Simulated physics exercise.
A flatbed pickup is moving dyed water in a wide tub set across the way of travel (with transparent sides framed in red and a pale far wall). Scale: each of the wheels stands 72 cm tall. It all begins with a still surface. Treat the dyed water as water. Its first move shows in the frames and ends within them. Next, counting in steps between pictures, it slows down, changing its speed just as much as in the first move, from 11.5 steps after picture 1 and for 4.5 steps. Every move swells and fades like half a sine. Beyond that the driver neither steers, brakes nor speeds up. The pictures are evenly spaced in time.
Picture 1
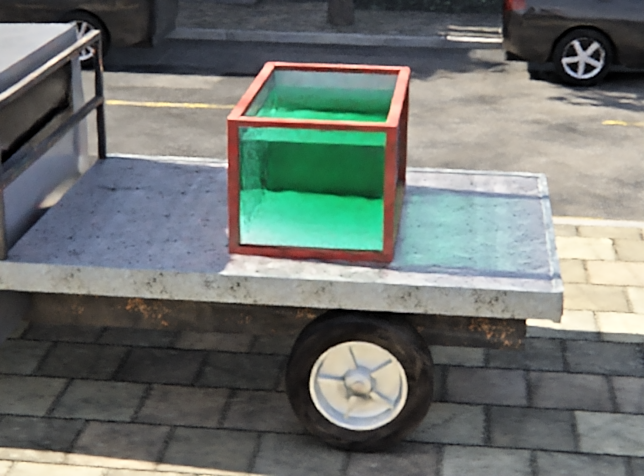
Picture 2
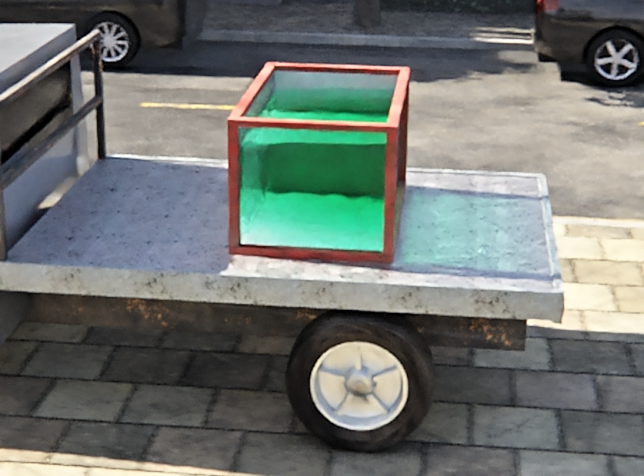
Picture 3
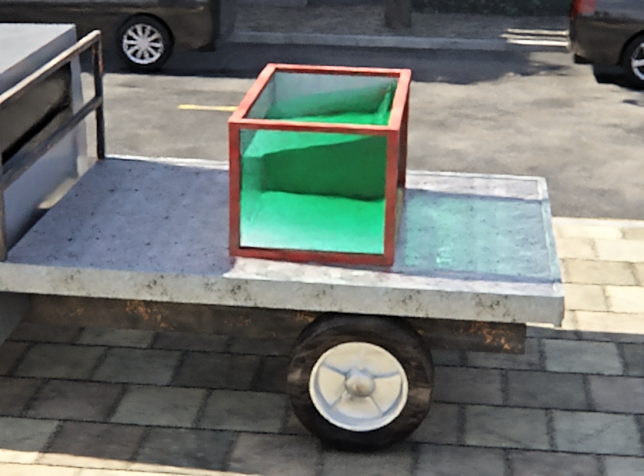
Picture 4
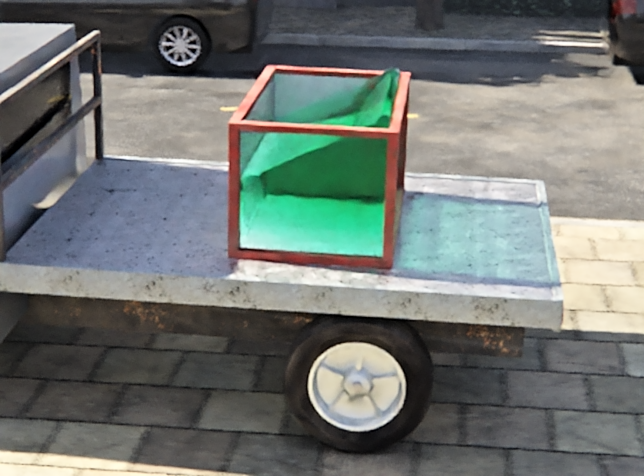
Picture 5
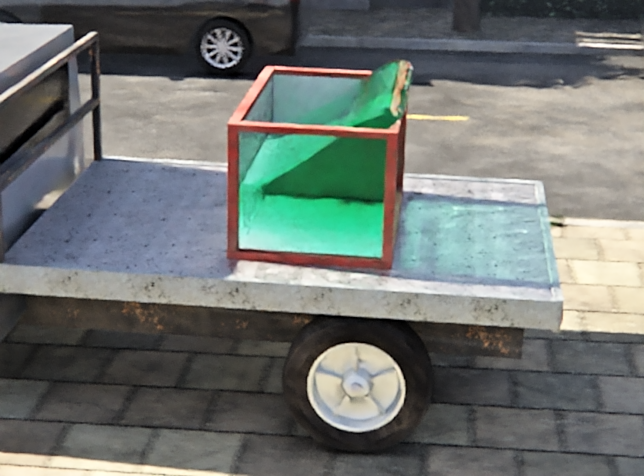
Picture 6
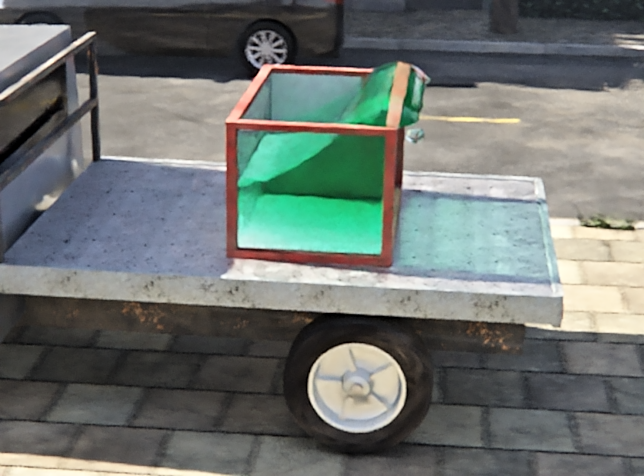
Green water in a clear, red-framed tub on a moving flatbed lay level at first, then sank on the left and climbed the right wall, splashing over its top edge as parked cars slid by behind.
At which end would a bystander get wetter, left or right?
The right end lets out more.
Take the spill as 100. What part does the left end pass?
Some 10 per cent of it.
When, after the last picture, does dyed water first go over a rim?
Around 0.1 s.
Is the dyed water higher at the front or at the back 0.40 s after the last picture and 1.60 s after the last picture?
Towards the front, then the back.
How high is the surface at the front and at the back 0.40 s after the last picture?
About 68 cm in front and 40 cm behind.
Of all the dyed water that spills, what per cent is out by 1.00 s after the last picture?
About 90 per cent.
Another 0.40 s on from the last picture, the surface is 69 cm up at the front and 39 cm at the back; 4 per cent is out, over the right end.
Another 1.00 s on from the last picture, the surface is 55 cm up at the front and 53 cm at the back; 4 per cent is out, over the right end.
Another 1.60 s on from the last picture, the surface is 43 cm up at the front and 66 cm at the back; 4 per cent is out, over the right end.
Another 4.09 s on from the last picture, 5 per cent is out, over the right end, a little elsewhere; the left end has passed 0 per cent and the right end 4.
